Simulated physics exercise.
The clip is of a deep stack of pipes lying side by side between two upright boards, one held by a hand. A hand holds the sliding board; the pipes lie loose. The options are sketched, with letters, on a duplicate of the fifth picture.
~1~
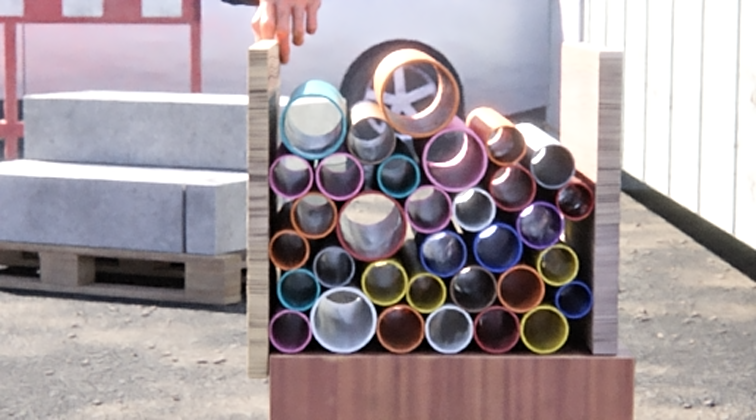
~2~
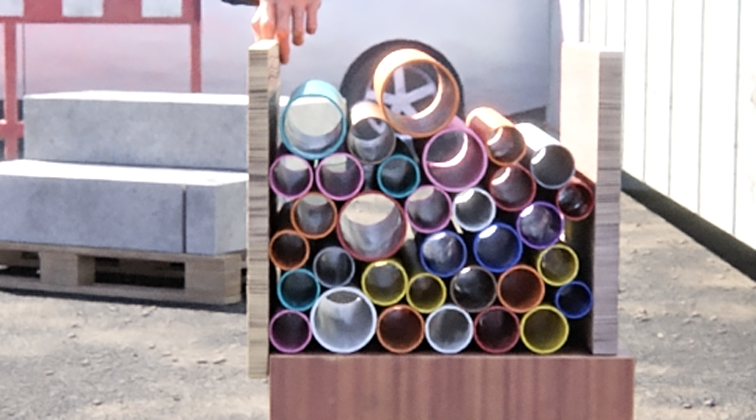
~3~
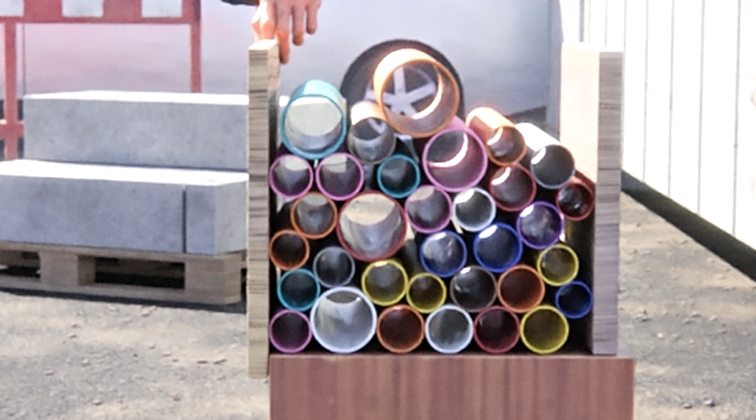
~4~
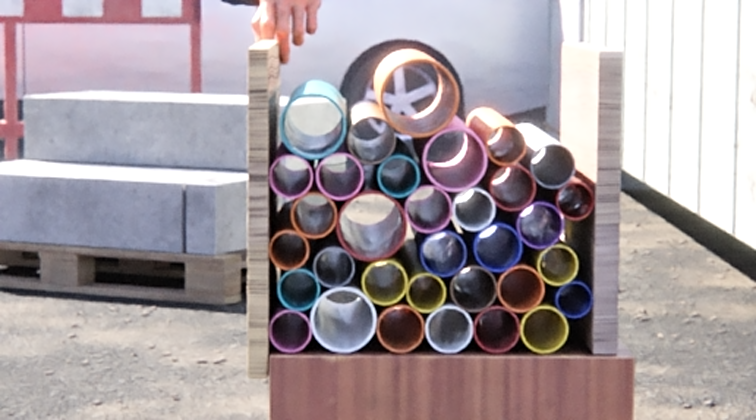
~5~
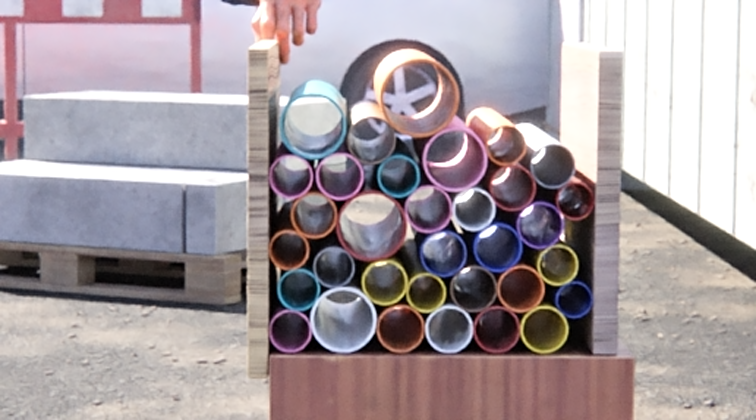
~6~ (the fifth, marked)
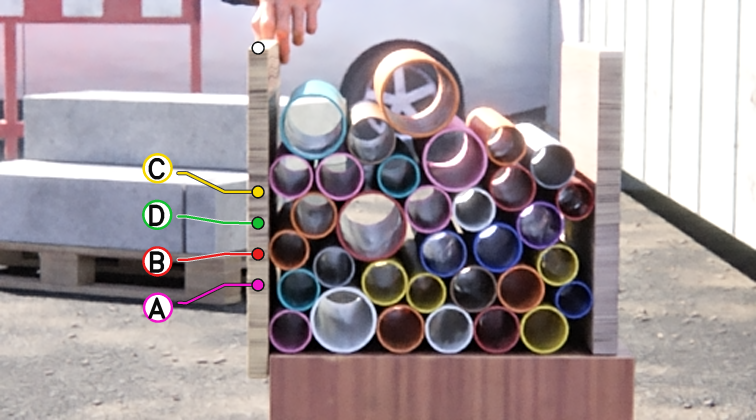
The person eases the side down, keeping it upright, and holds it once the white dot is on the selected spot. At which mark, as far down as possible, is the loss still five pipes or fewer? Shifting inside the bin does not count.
Down to B.
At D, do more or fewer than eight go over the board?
Fewer than eight.
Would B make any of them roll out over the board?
At B: Yes.
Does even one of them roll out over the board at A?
Yes.
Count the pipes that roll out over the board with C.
The count is none.
On the copy, A at (258, 285); B at (258, 254); C at (258, 191); D at (258, 223); the white dot at (258, 48).
On B. First, top of the board (269, 136).
Then, top of the board (269, 234).
Finally, top of the board (269, 253), two out over the board.
By contrast, A more than five out over the board; C none out over the board; D two out over the board.
